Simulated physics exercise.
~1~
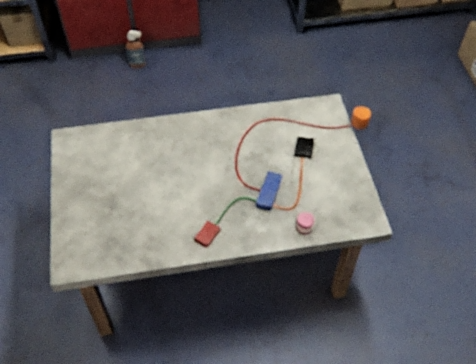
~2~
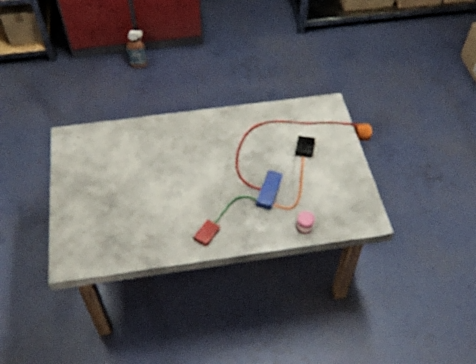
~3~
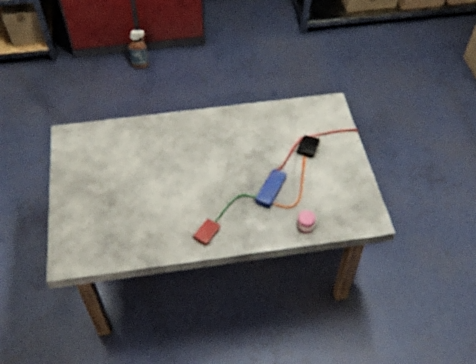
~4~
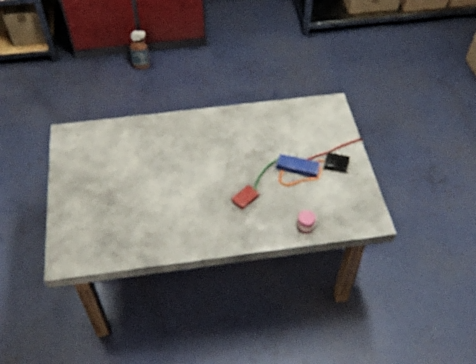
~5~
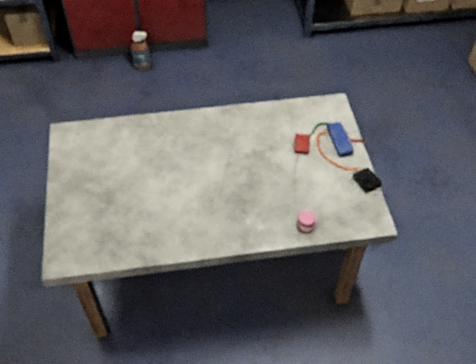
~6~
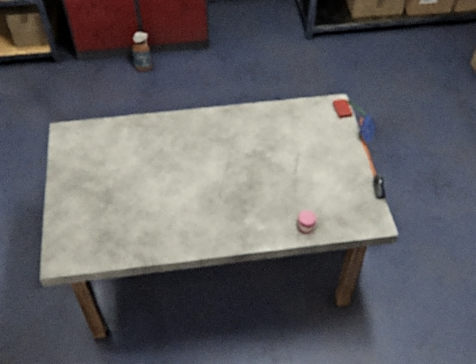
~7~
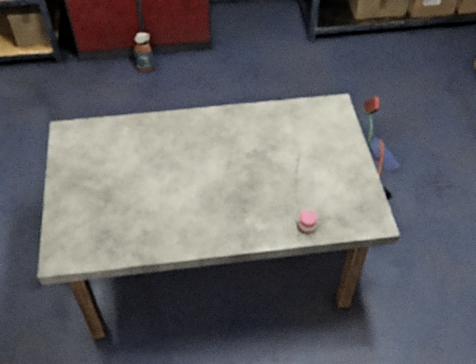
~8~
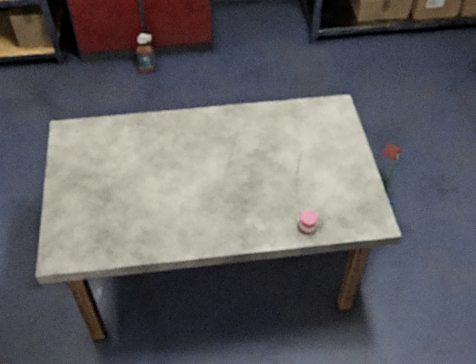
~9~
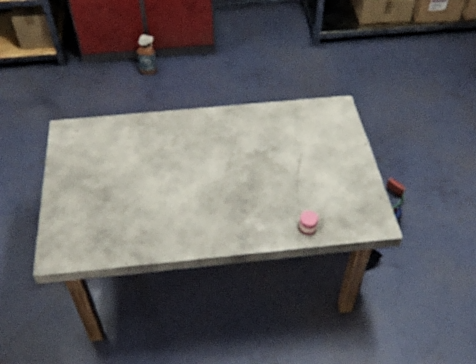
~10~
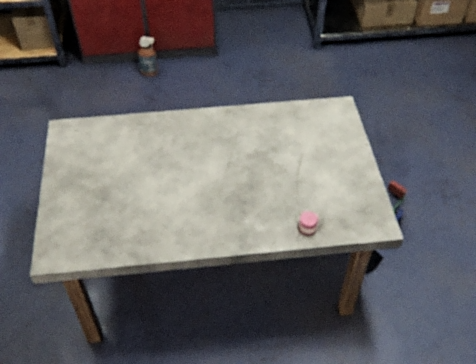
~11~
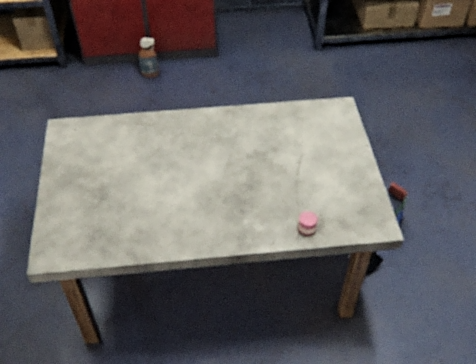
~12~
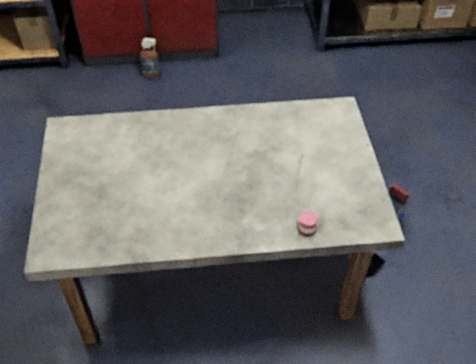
An orange object on a red cable drops off the right side of a grey table, and the cable drags a blue strip and the attached red and black devices rightward over the edge. They end up partly visible beyond the table's right side, while a pink tin stays on top.
